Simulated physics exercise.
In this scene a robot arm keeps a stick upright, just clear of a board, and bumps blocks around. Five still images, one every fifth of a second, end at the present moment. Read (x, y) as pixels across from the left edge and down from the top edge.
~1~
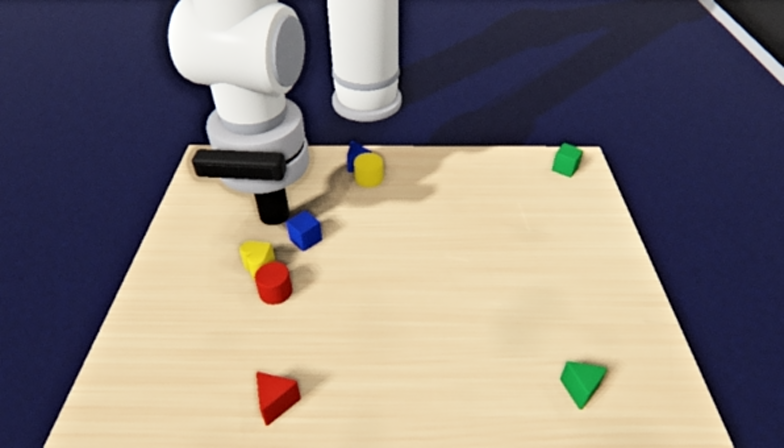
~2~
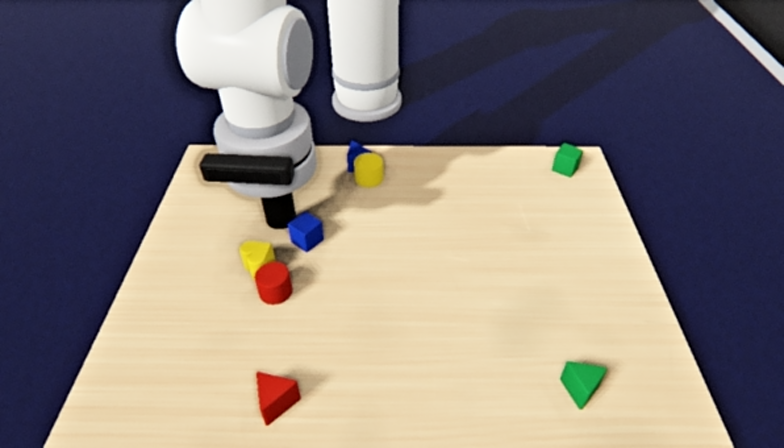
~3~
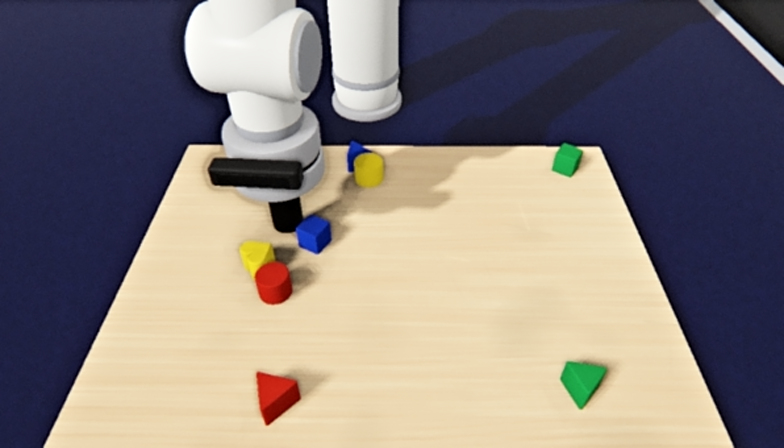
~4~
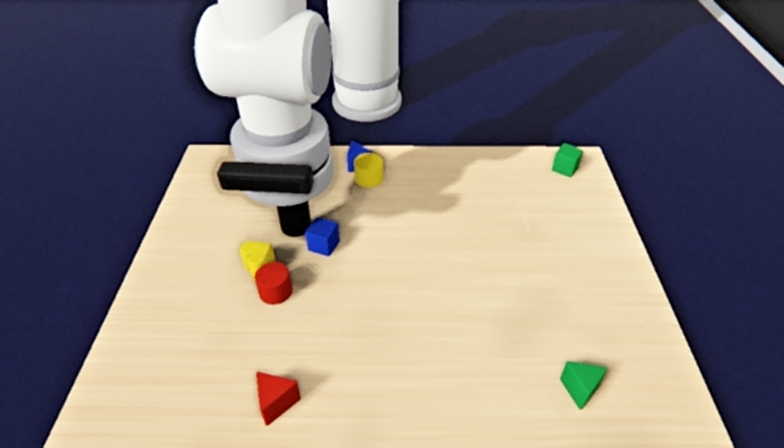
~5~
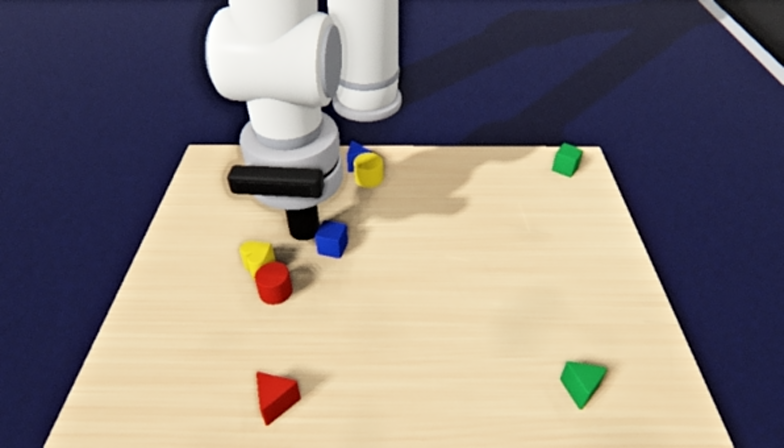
A white robot arm nudged a blue cube a short way to the right and slightly toward the viewer with its black tip, while the other colored blocks on the wooden board stayed still.
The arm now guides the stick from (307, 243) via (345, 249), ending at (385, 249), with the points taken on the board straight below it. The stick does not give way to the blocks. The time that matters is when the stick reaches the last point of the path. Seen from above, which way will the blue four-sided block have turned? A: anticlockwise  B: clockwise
That would be B.
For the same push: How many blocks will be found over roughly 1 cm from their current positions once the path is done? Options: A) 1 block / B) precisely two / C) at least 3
Correct choice: A.
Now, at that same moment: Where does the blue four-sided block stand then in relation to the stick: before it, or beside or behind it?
I'm fairly sure the blue four-sided block rides along ahead of the stick to the very end.
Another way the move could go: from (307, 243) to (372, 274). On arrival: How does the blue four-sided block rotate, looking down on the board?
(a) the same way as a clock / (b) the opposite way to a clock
b
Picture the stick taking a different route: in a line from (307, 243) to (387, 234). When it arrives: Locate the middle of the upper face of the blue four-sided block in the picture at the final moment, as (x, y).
Around (385, 236).
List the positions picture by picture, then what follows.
The first picture shows stick's lower end at (275, 216); yellow heart-shaped block at (255, 250); blue four-sided block at (303, 221).
The second picture shows stick at (281, 219); blue four-sided block at (305, 222).
The third picture shows stick at (289, 223); blue four-sided block at (313, 225).
The fourth picture shows stick at (296, 227); blue four-sided block at (322, 227).
The fifth picture shows stick at (305, 230); yellow heart-shaped block at (255, 250); blue four-sided block at (331, 230).
The first path, step by step. Halfway along, stick at (344, 237); blue four-sided block at (371, 237).
At the end, stick at (385, 237); yellow heart-shaped block still; blue four-sided block at (411, 242), turned 25° clockwise.
